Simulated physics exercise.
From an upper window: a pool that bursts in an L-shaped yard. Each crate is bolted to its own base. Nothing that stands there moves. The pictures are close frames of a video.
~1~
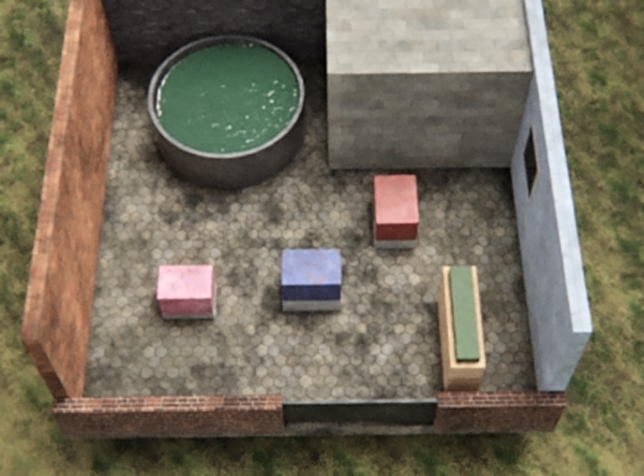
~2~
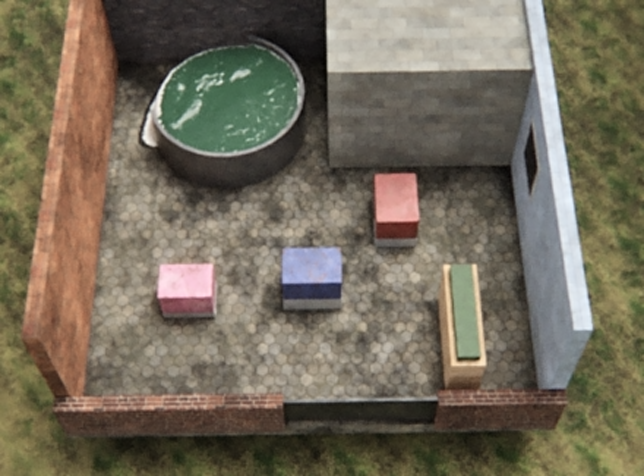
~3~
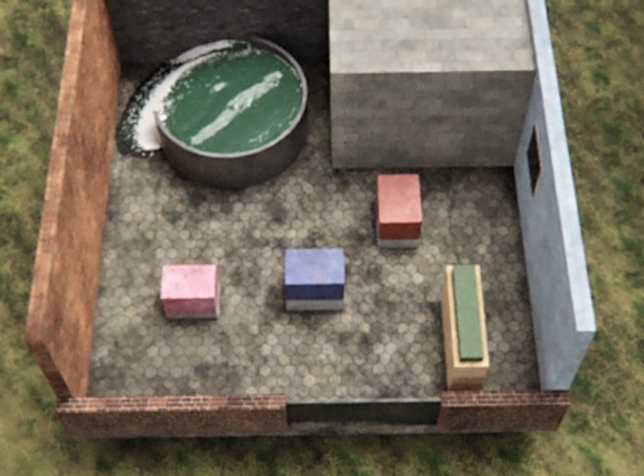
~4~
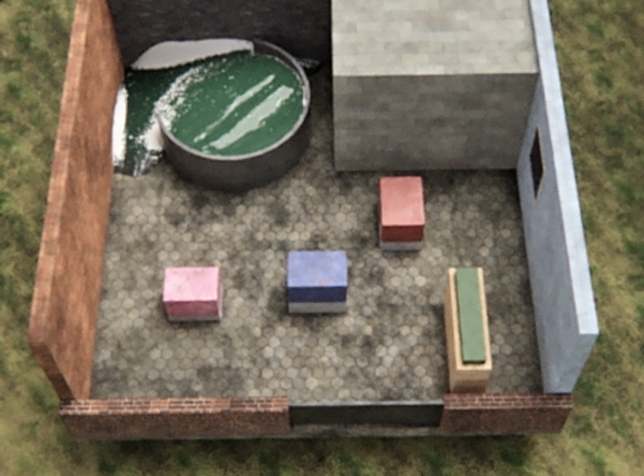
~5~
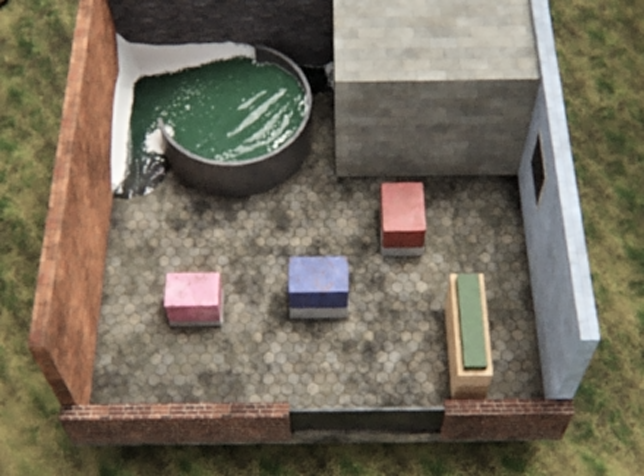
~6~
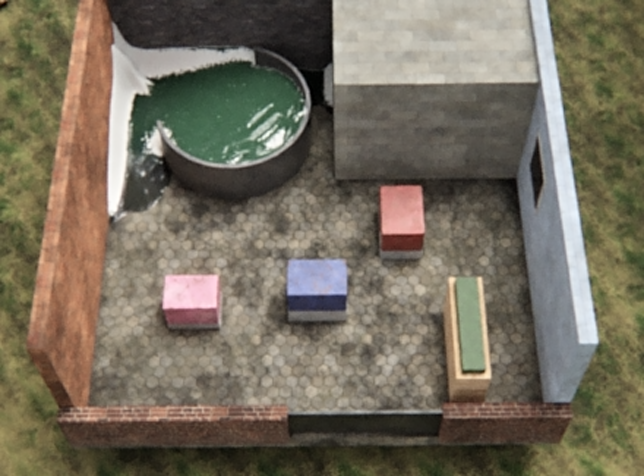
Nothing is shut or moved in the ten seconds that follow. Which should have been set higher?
One by one: The pink crate is wetted; the blue crate escapes dry; the red crate escapes dry.
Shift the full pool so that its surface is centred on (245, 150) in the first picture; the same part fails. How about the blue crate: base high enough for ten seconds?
Then: Blue is safe.
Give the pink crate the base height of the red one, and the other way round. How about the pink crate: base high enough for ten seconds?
In short: Pink takes water.
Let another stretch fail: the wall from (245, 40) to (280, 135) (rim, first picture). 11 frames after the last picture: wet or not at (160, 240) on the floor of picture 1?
Verdict: Dry.
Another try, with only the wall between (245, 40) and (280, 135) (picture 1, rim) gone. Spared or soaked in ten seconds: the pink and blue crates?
Then: Pink is topped; blue takes water.
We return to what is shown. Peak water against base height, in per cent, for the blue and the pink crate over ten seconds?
In turn 80 and 230 per cent.
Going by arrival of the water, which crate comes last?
That is the red-painted one.
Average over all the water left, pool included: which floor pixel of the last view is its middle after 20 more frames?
At about (215, 183).
A moment on, water covers 20 % of the floor; the pink crate not reached, the blue crate not reached, the red crate not reached.
Next, water covers 40 % of the floor; the pink crate water round its plinth, the blue crate not reached, the red crate not reached.
Then, water covers 60 % of the floor; the pink crate water round its plinth, the blue crate water round its plinth, the red crate water round its plinth.
Later, water covers 85 % of the floor; the pink crate water round its plinth, the blue crate water round its plinth, the red crate water round its plinth.
In the end, water covers 100 % of the floor; the pink crate was topped, the blue crate stayed above the water, the red crate stayed above the water.
